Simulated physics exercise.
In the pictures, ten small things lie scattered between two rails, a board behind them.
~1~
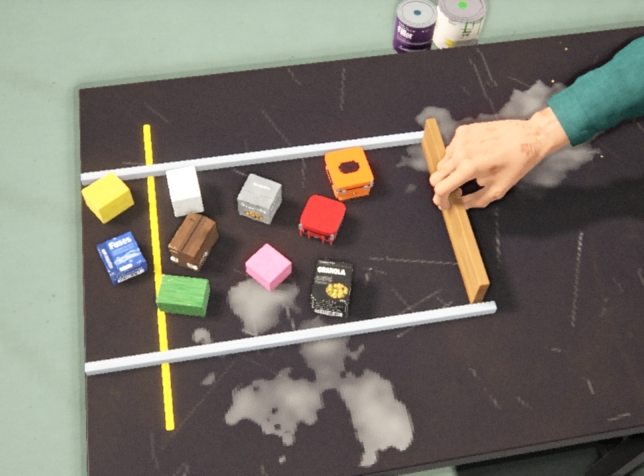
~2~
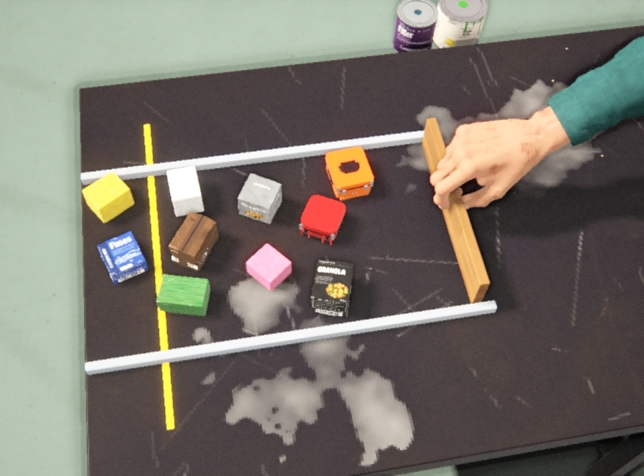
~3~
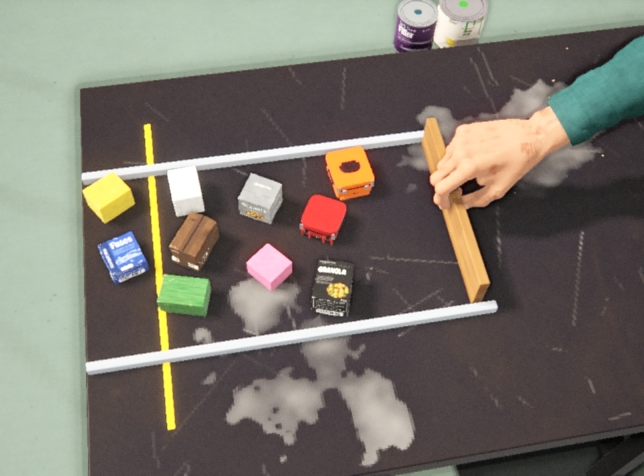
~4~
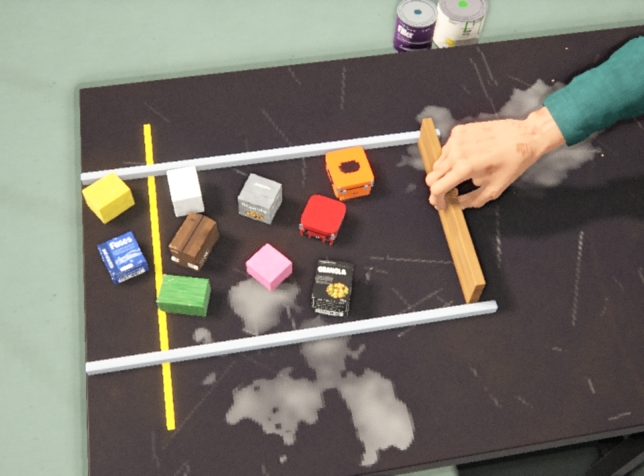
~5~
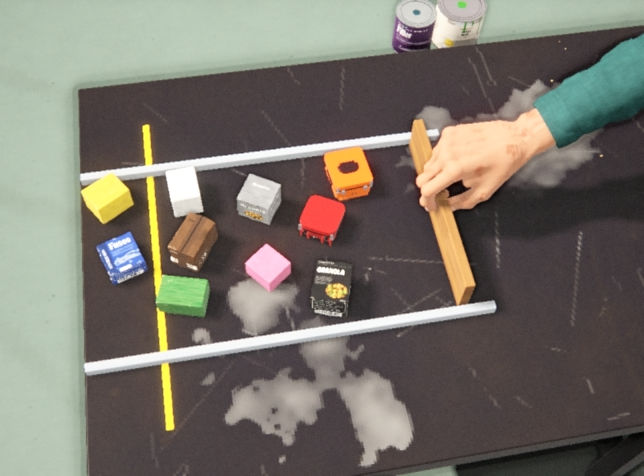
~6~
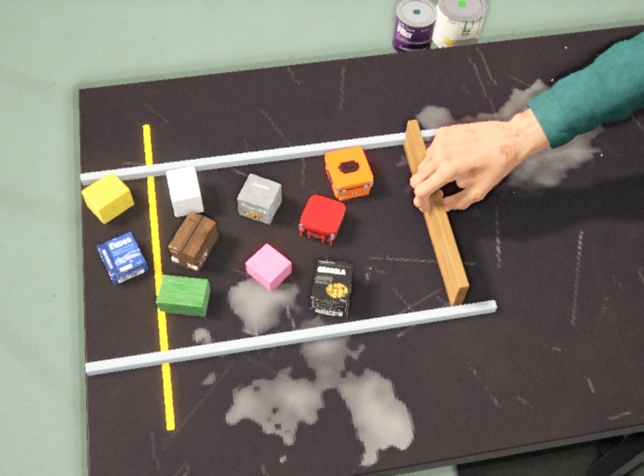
On a dark, scuffed tabletop, ten small blocks and boxes lie scattered between two pale rails, some beside a yellow tape line, while a hand grips a wooden board at the right. The board stays still at first, then the hand slides it slightly left; the scattered things do not move.
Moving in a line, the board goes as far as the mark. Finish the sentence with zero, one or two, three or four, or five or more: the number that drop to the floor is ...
The number that drop to the floor is one or two.
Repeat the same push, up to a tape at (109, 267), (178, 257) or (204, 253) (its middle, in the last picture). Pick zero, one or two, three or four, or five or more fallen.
In order: Five or more, either one or two, not one.
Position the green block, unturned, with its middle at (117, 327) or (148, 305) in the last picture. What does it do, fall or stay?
One after the other: It keeps its spot; it keeps its spot.
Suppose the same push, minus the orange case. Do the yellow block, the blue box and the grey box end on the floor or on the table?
The yellow block ends up below - the blue box ends up below - the grey box remains.
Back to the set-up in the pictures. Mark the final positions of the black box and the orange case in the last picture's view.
Black box at about (141, 323), orange case at about (132, 201).
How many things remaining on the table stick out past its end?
4 in all.
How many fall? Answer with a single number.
2 in total.
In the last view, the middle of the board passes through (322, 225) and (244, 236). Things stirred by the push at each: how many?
That gives 4 for the first and 8 for the second.
Soon after, none off yet; yellow block at rest near (108, 198); blue box at rest near (123, 258); green block at rest near (184, 296).
After that, none off yet; yellow block displaced a little near (91, 201); blue box displaced about its own width near (96, 253); green block displaced about its own width near (138, 313).
In the end, the number that fall off is one or two; gone, blue box and yellow block.
